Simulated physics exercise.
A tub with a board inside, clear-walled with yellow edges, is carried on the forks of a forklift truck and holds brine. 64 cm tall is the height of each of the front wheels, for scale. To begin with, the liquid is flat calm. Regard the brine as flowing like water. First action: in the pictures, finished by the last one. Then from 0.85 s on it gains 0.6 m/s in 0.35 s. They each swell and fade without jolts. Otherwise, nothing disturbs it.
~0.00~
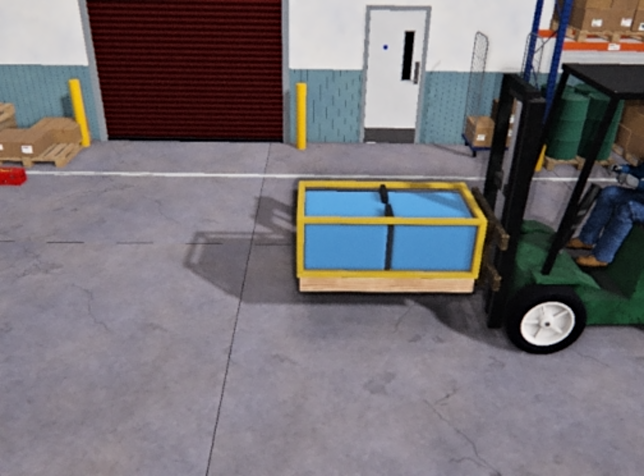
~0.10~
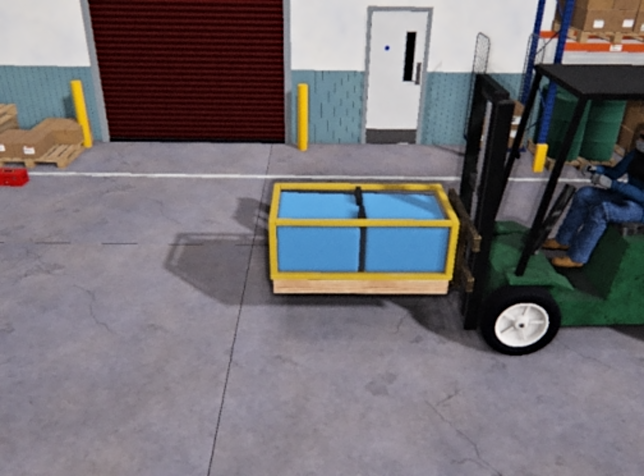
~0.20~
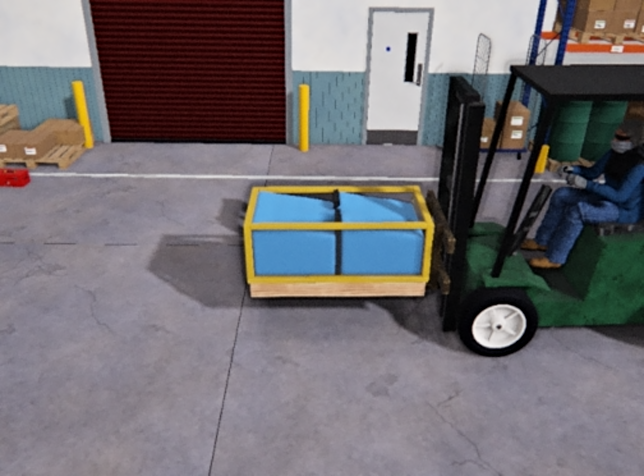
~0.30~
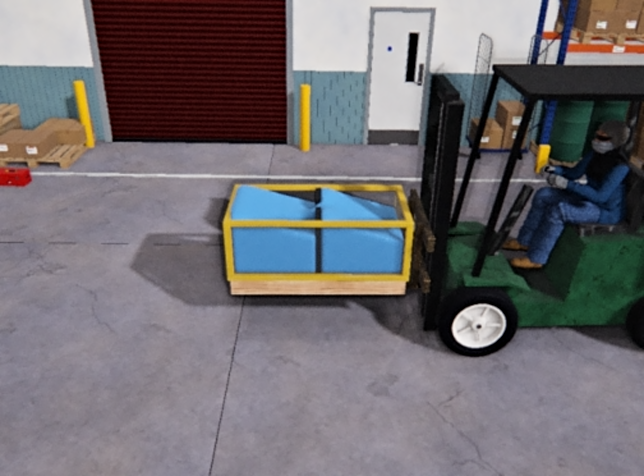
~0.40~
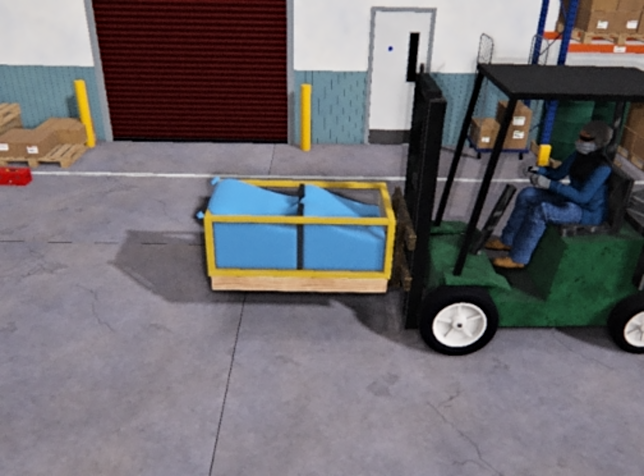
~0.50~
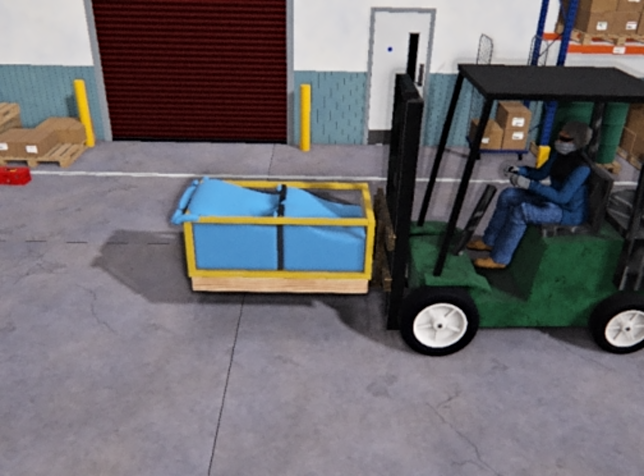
A green forklift with a seated driver in blue moves steadily leftward across a grey warehouse floor, carrying a clear, yellow-edged tub of blue liquid on its forks. The fixed view takes in a dark red shutter, a white door, yellow posts and stacked boxes behind. The liquid, flat at first around a dark upright board, climbs towards the left end and sinks at the right.
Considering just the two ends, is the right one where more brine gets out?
No.
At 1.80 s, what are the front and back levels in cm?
Reading: About 36 cm in front, about 40 cm behind.
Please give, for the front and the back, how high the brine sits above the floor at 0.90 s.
Front reads 38 centimetres, back reads 44 centimetres.
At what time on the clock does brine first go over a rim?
I'd say close to 0.6 seconds.
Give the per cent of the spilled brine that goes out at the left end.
Roughly 70 in a hundred.
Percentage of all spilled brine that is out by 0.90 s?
I'd say somewhere near 90 per cent.
After 0.90 s the surface is 37 cm up at the front and 43 cm at the back; 1 per cent is out, over the left end.
After 1.30 s the surface is 31 cm up at the front and 45 cm at the back; 2 per cent is out, over the left end.
After 1.80 s the surface is 35 cm up at the front and 39 cm at the back; 2 per cent is out, over the left end, a little elsewhere.
After 4.18 s 2 per cent is out, over the left end, a little elsewhere; the left end has passed 1 per cent and the right end 0.
